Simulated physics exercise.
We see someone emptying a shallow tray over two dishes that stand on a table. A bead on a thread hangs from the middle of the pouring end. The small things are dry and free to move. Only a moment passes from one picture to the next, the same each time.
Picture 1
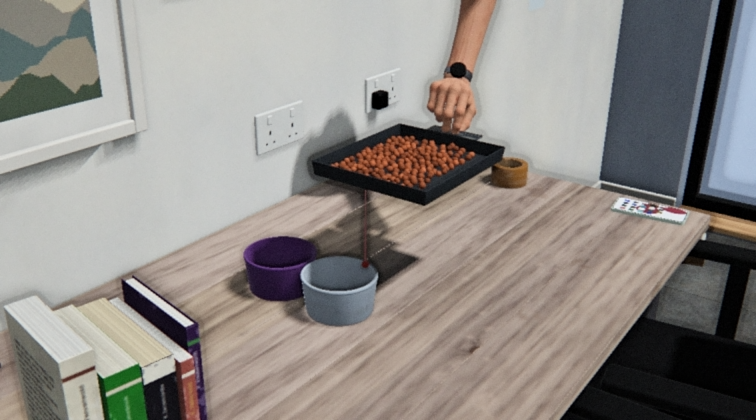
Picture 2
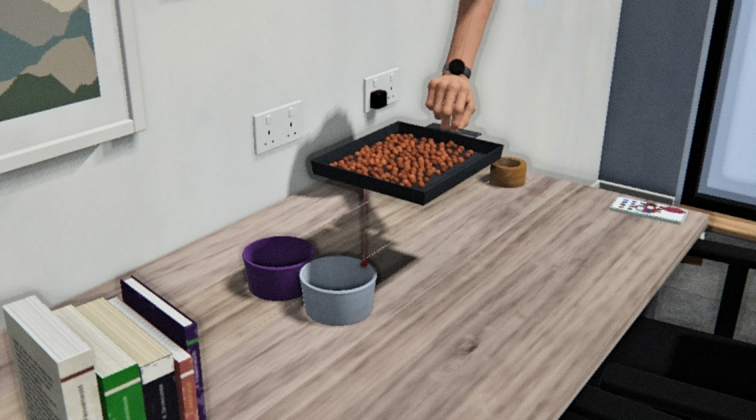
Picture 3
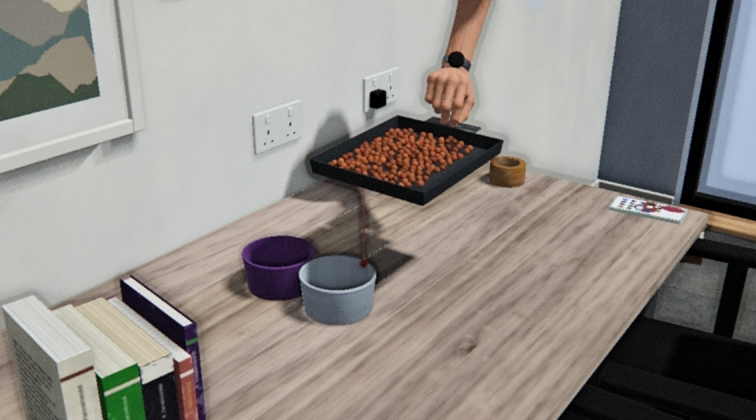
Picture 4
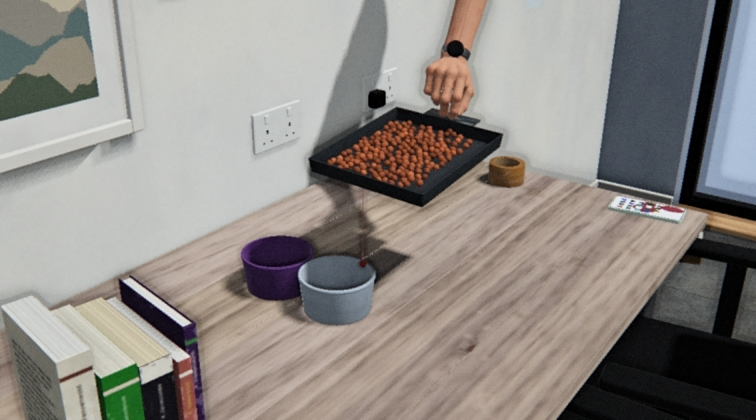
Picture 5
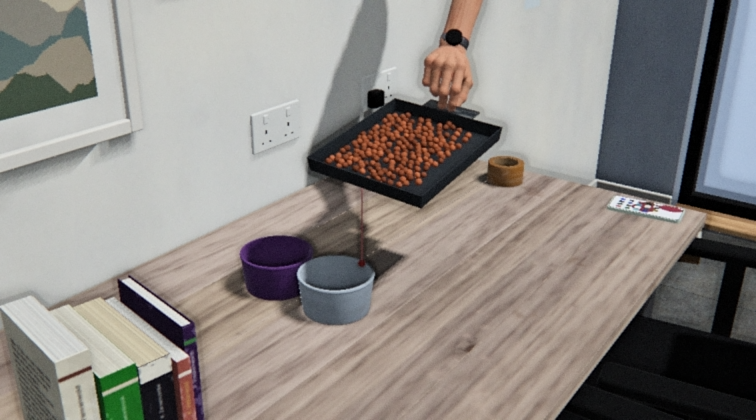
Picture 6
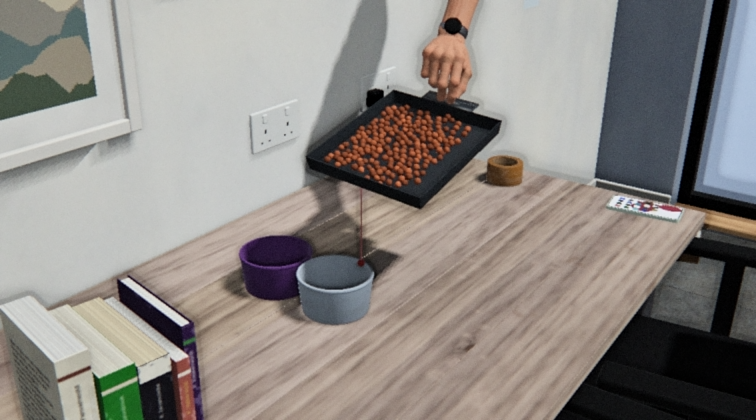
A hand wearing a dark watch gradually tilting a black tray of orange-brown pellets above purple and grey bowls on a wooden table.
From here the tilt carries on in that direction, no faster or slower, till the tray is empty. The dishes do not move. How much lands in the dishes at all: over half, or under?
Caught overall: Only the smaller part.
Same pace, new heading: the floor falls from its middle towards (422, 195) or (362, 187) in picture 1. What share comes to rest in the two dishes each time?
First some 0, then 40 per cent.
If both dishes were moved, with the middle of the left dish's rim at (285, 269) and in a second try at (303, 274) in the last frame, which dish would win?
One: Right. Two: The right one.
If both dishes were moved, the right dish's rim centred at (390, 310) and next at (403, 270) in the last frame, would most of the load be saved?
First the larger part, then below a half.
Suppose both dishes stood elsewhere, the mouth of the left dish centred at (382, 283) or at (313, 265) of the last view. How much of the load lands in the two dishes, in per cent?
First some 60, then 60 per cent.
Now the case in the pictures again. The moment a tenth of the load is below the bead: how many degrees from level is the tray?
At some 105 degrees.
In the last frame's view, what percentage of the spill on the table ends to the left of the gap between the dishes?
Some 10 per cent.
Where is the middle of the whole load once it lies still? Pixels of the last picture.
Around (384, 343).
Soon after the last picture, tray tipped steeply; all on the tray.
A little later, tray tipped right over; nearly all on the tray; a stray few outside both; a stray few in the air.
Later still, tray tipped past a quarter turn; a small part in the right dish; nearly all outside both.
At rest, tray tipped past a quarter turn; a small part in the right dish; none in the left dish; nearly all outside both.
